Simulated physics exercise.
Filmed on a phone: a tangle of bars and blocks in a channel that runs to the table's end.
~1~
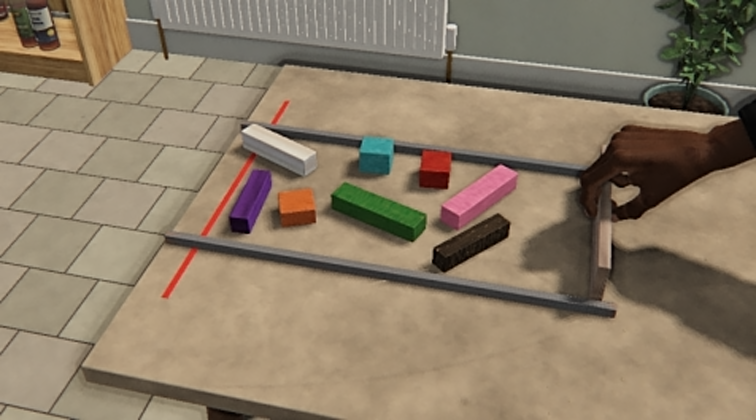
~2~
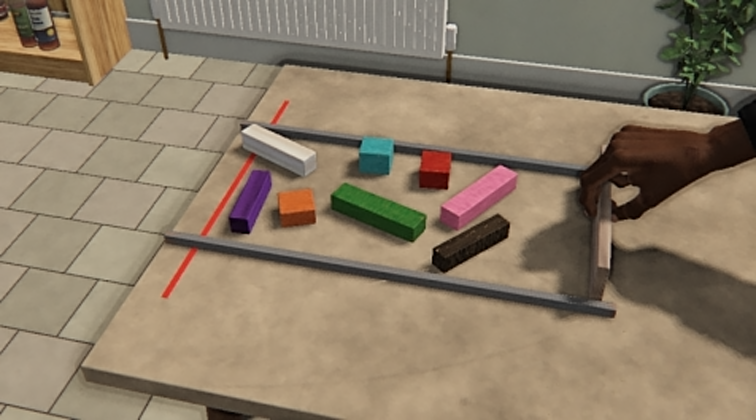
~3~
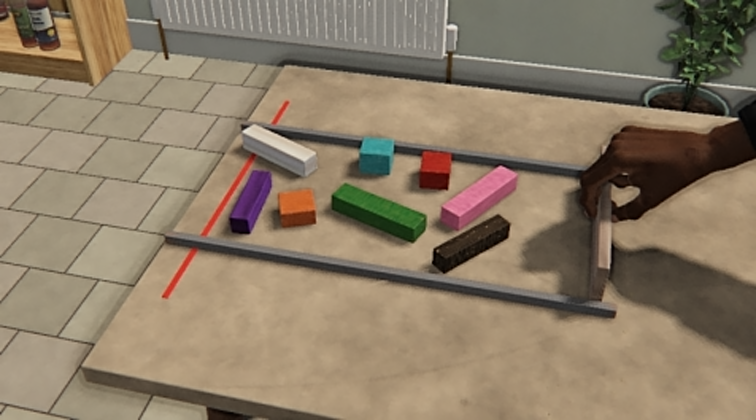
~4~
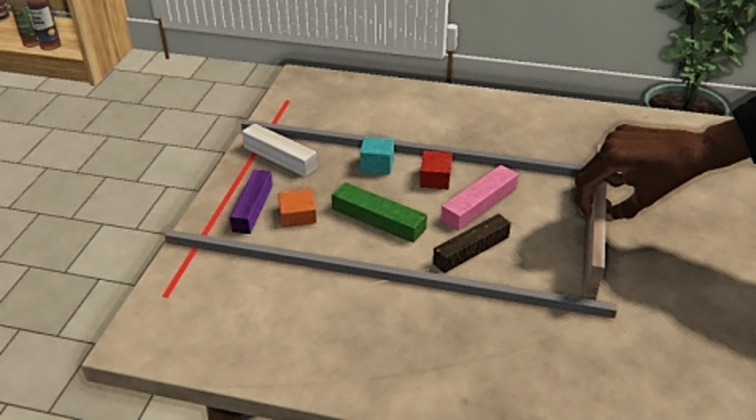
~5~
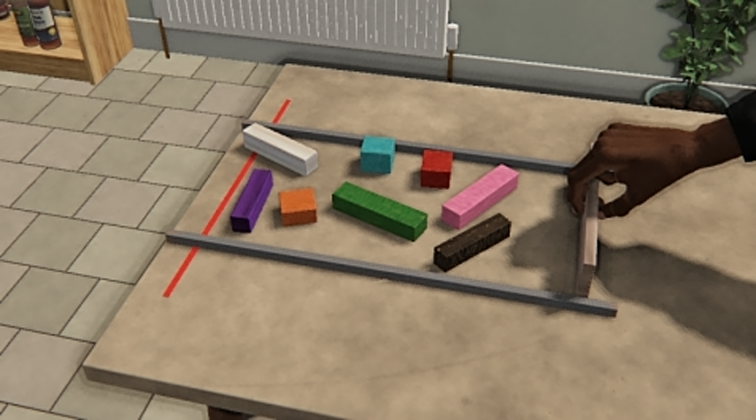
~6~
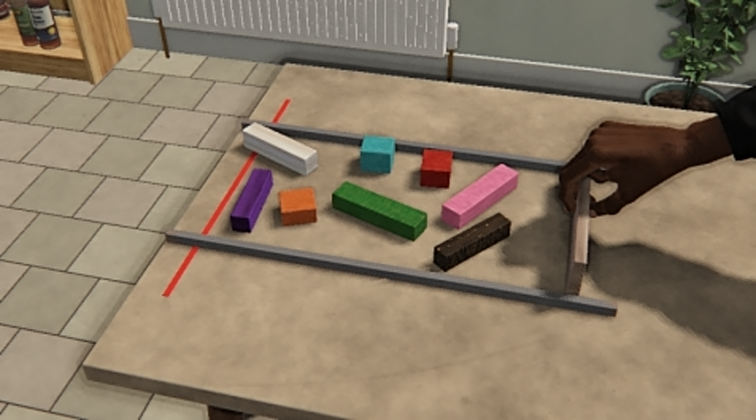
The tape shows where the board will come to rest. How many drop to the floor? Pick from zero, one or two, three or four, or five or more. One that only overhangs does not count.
The number that fall off is five or more.
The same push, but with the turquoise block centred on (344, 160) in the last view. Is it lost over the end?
From there it goes over.
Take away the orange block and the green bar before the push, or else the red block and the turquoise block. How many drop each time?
4 in the first case, 4 in the second.
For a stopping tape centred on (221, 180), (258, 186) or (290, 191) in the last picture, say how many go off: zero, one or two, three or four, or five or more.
One after another: Five or more; three or four; no fall at all.
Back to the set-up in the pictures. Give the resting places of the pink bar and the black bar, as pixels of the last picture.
About (225, 159), and the other about (208, 205).
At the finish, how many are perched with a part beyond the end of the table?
That would be 1.
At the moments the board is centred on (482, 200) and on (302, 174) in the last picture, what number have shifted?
First 2, then 8.
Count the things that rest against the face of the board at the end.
It touches 2.
Soon after, none off yet; white stick at rest near (280, 148); purple stick at rest near (252, 200); orange block at rest near (298, 207).
Then, none off yet; white stick moving near (275, 151); purple stick moved a little near (227, 199); orange block moved about its own width near (252, 215).
At rest, the number that fall off is five or more; fallen, red block, green bar, turquoise block, orange block, purple stick and white stick.
